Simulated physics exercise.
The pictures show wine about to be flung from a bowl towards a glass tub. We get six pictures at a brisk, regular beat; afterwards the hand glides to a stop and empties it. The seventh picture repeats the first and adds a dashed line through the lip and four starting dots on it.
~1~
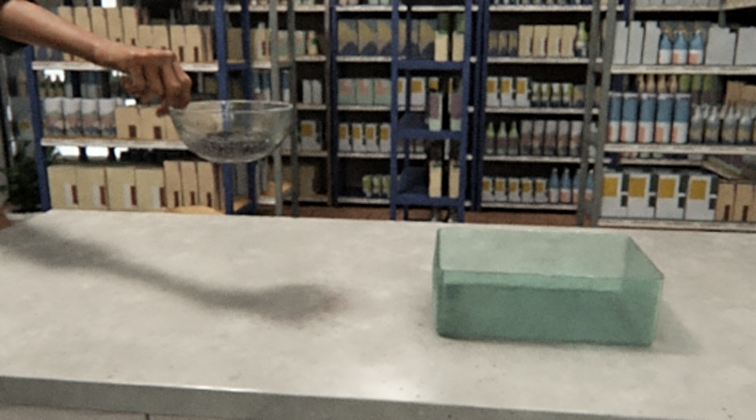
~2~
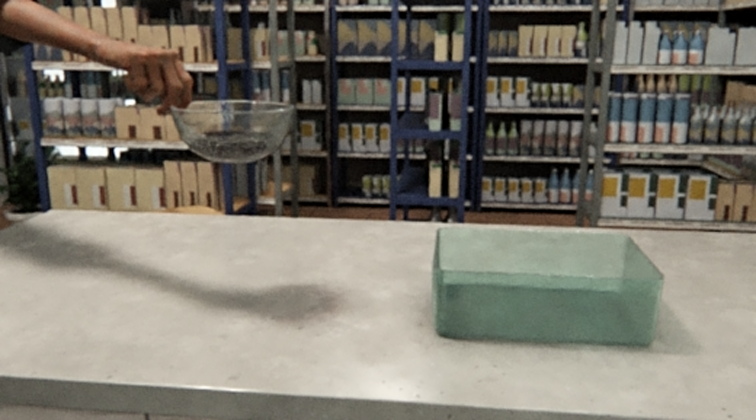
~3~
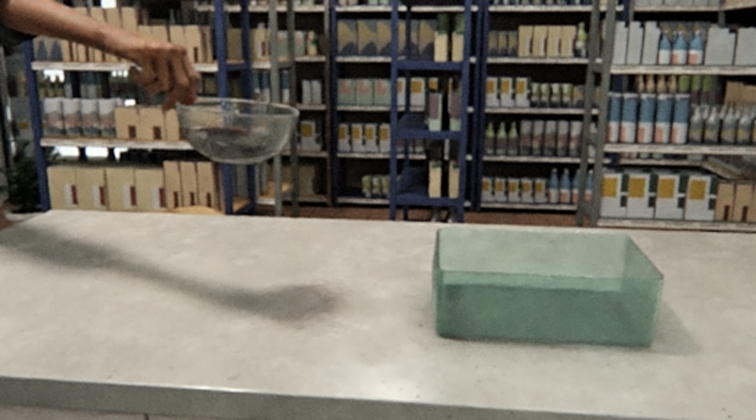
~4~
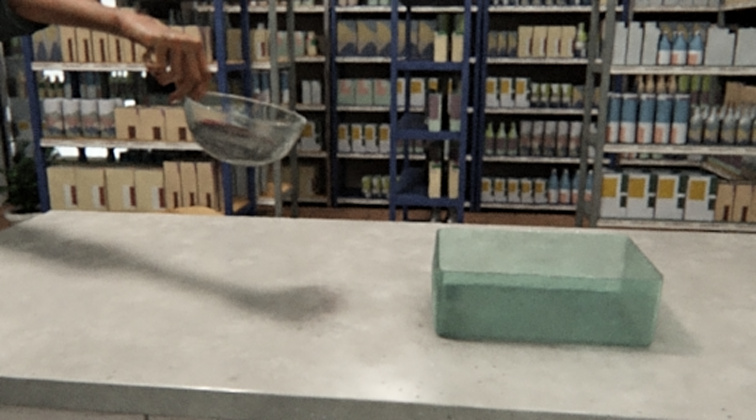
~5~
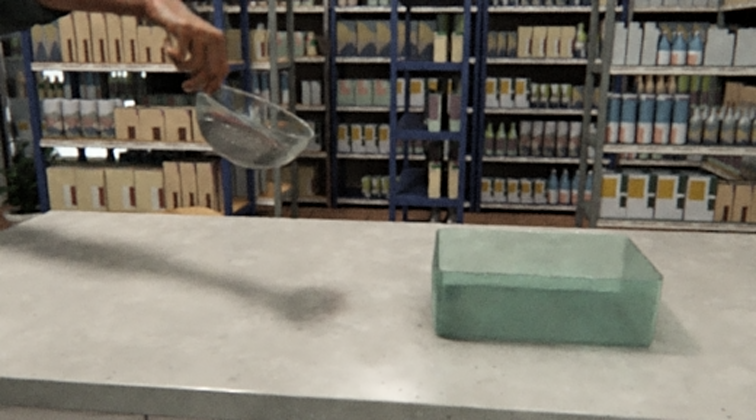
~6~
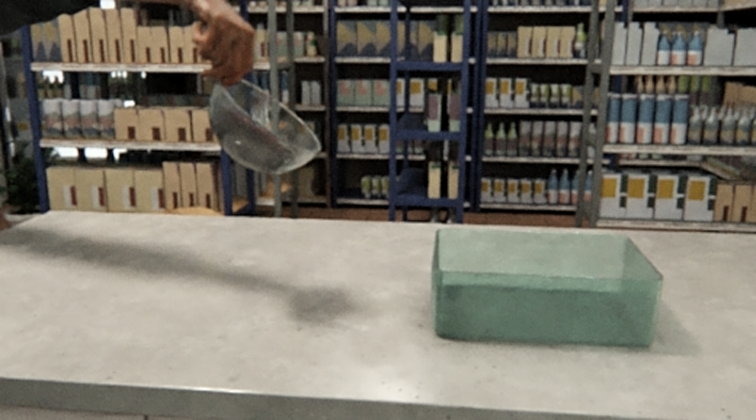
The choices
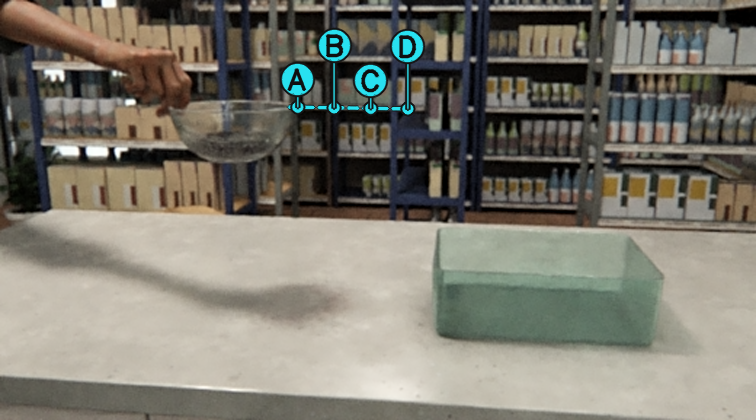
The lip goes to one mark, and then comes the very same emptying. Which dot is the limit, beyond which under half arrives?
Use spot B.
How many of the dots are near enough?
Three.
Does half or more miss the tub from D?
No.
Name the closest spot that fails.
Spot A.
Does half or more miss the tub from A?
Yes, that goes wrong.
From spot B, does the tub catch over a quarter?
Yes, it does.
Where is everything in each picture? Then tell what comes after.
Upright, lip at (289, 107); tub from (433, 333) to (653, 345); nothing has left yet, in the first picture.
Upright, lip at (290, 108); nothing has left yet, in the second picture.
Tipped about 6°, lip at (296, 113); nothing has left yet, in the third picture.
Tipped about 14°, lip at (303, 122); nothing has left yet, in the fourth picture.
Tipped about 25°, lip at (311, 135); nothing has left yet, in the fifth picture.
Tipped about 38°, lip at (318, 149); nothing has left yet, in the sixth picture.
On the marked copy, A at (297, 107); B at (334, 107); C at (370, 108); D at (407, 108).
Choosing A, about 3 % lands in the tub, 95 % falls short.
Choosing B, about 84 % lands in the tub, 7 % falls short and 9 % goes beside or beyond.
Choosing C, about 83 % lands in the tub, 2 % falls short and 14 % goes beside or beyond.
Choosing D, about 72 % lands in the tub, 3 % falls short and 25 % goes beside or beyond.
